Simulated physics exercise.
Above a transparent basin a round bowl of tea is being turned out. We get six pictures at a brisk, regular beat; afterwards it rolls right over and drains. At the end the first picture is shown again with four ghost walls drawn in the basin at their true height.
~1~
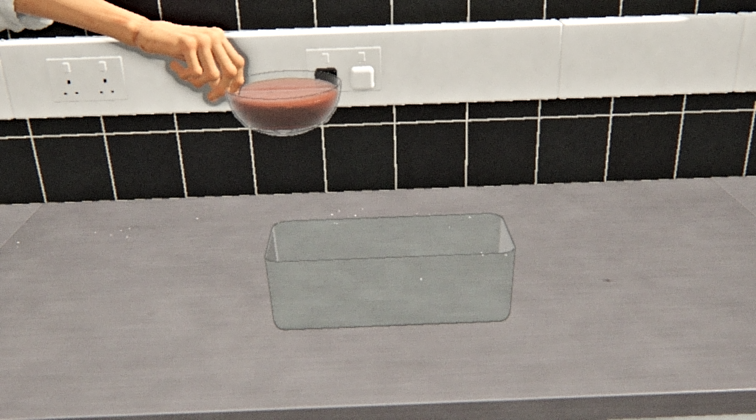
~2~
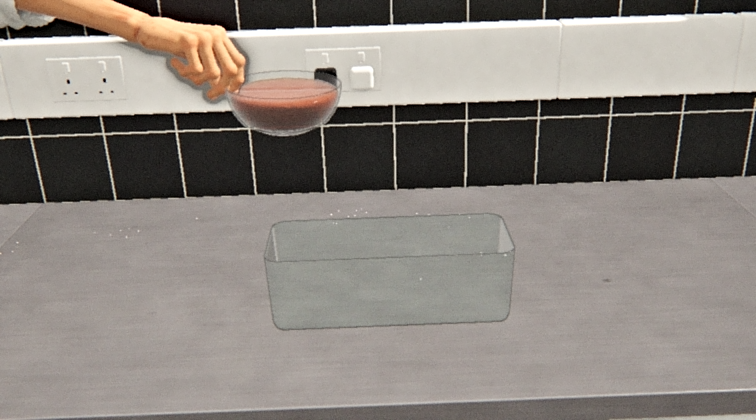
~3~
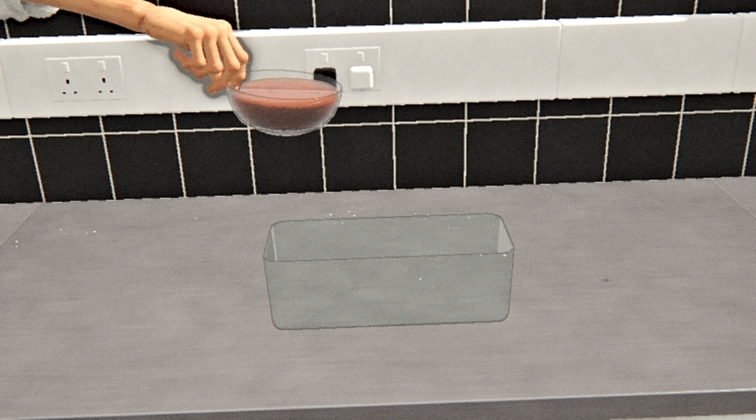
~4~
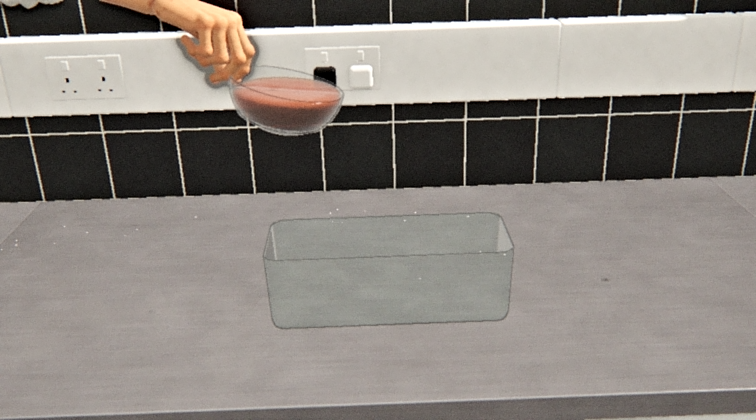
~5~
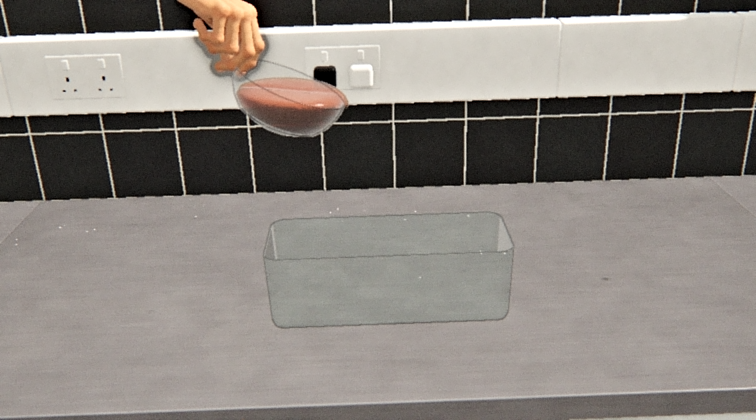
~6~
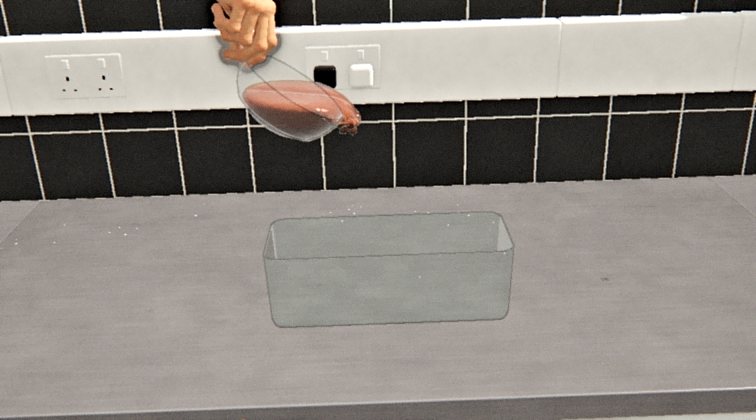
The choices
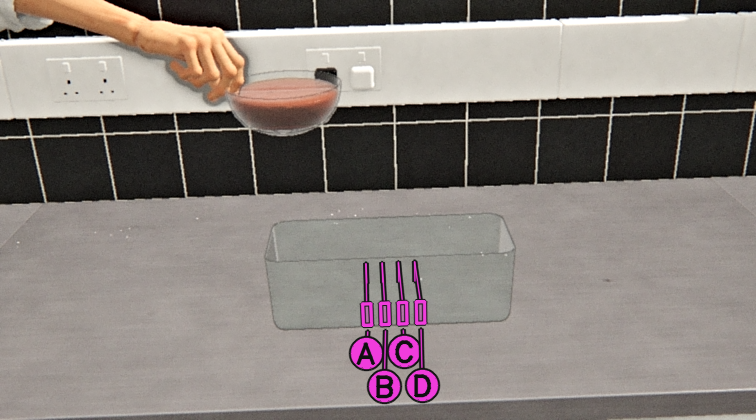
A hand reaching in from the upper left holds a clear round bowl of reddish-brown liquid above a see-through rectangular basin. The basin sits on a grey worktop, viewed from the front and slightly above, with black tiles, white trunking and sockets behind. The hand keeps the bowl nearly level, then rises and tilts it increasingly rightward until liquid edges over the right lip, while the camera stays still.
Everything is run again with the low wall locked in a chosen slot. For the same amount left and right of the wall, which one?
I would pick slot C.
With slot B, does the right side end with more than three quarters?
No.
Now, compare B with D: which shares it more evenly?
B it is.
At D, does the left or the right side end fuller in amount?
More ends on the left.
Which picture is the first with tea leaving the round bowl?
In picture 5.
On the marked copy, A at (367, 331); B at (385, 330); C at (403, 330); D at (421, 329).
With A, about 23 % ends left of the wall and 74 % right of it; 3 % is lost outside.
With B, about 31 % ends left of the wall and 65 % right of it; 4 % is lost outside.
With C, about 47 % ends left of the wall and 49 % right of it; 4 % is lost outside.
With D, about 73 % ends left of the wall and 23 % right of it; 5 % is lost outside.
